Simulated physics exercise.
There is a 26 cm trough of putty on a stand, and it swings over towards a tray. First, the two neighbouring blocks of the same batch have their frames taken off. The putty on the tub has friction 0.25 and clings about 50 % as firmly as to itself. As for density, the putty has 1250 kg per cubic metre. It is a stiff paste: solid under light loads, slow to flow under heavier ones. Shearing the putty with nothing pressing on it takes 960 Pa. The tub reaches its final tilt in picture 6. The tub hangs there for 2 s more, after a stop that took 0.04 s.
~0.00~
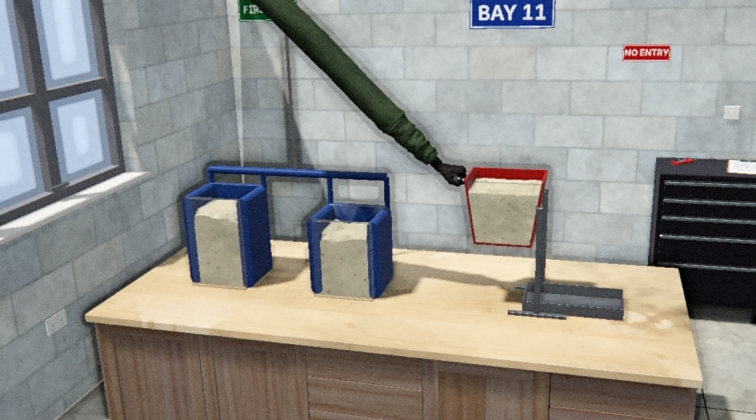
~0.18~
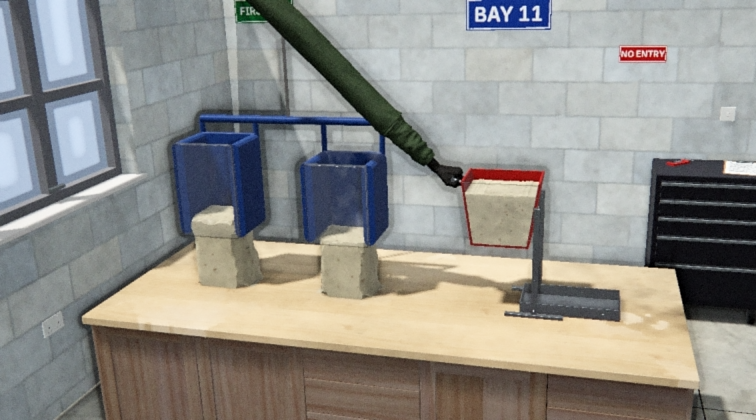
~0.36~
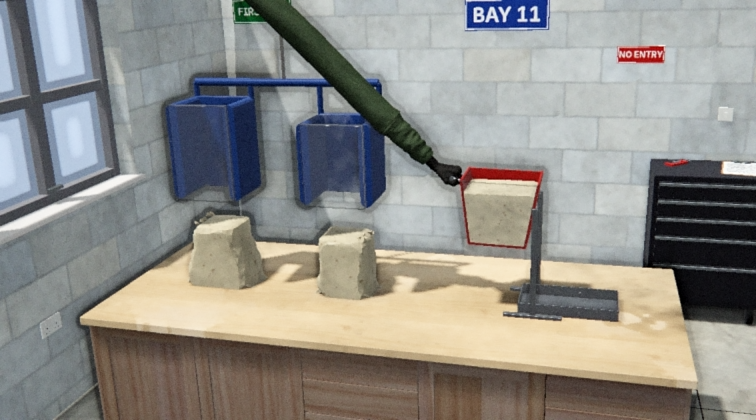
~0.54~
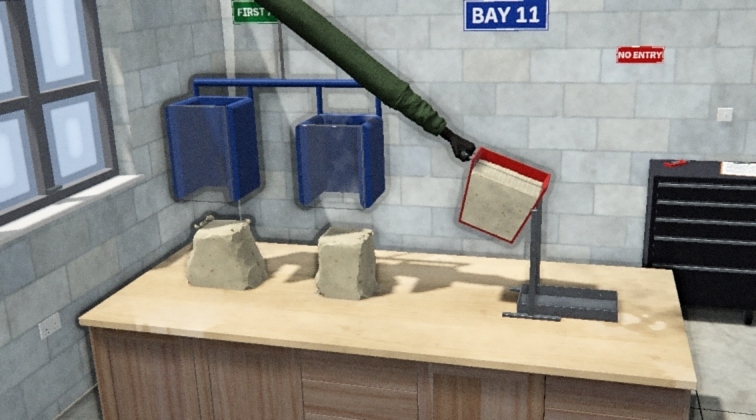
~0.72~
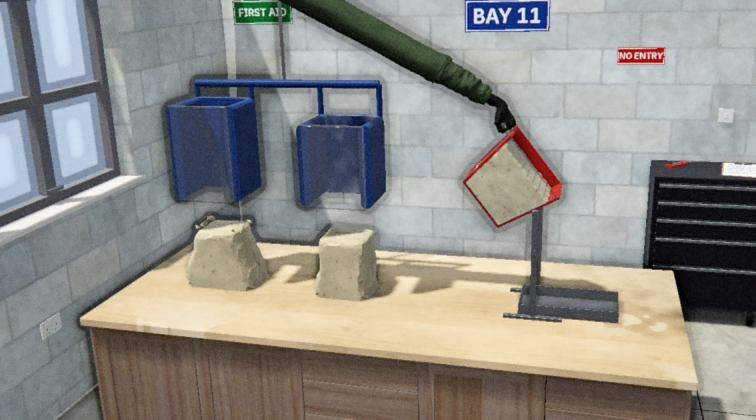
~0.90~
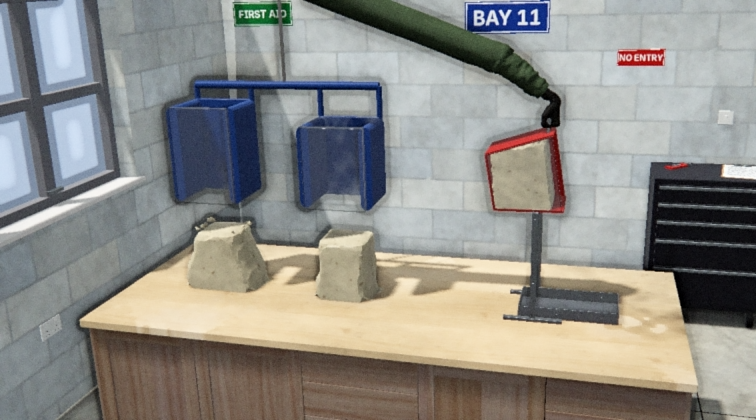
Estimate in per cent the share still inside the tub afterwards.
I would say about 98 percent.
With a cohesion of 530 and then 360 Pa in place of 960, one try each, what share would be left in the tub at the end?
Result: 50 % for the first case, 45 % for the second.
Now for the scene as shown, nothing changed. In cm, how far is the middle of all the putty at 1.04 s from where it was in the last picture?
Around 3 cm.
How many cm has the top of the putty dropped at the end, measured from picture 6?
About 5 cm.
After 1.04 s, the tub is at 81 degrees and holds 100 %.
After 1.21 s, the tub is at 81 degrees and holds 98 %.
After 1.38 s, the tub is at 81 degrees and holds 98 %.
After 1.55 s, the tub is at 81 degrees and holds 98 %.
After 2.90 s, at the end, the tub is at 81 degrees and holds 98 %.
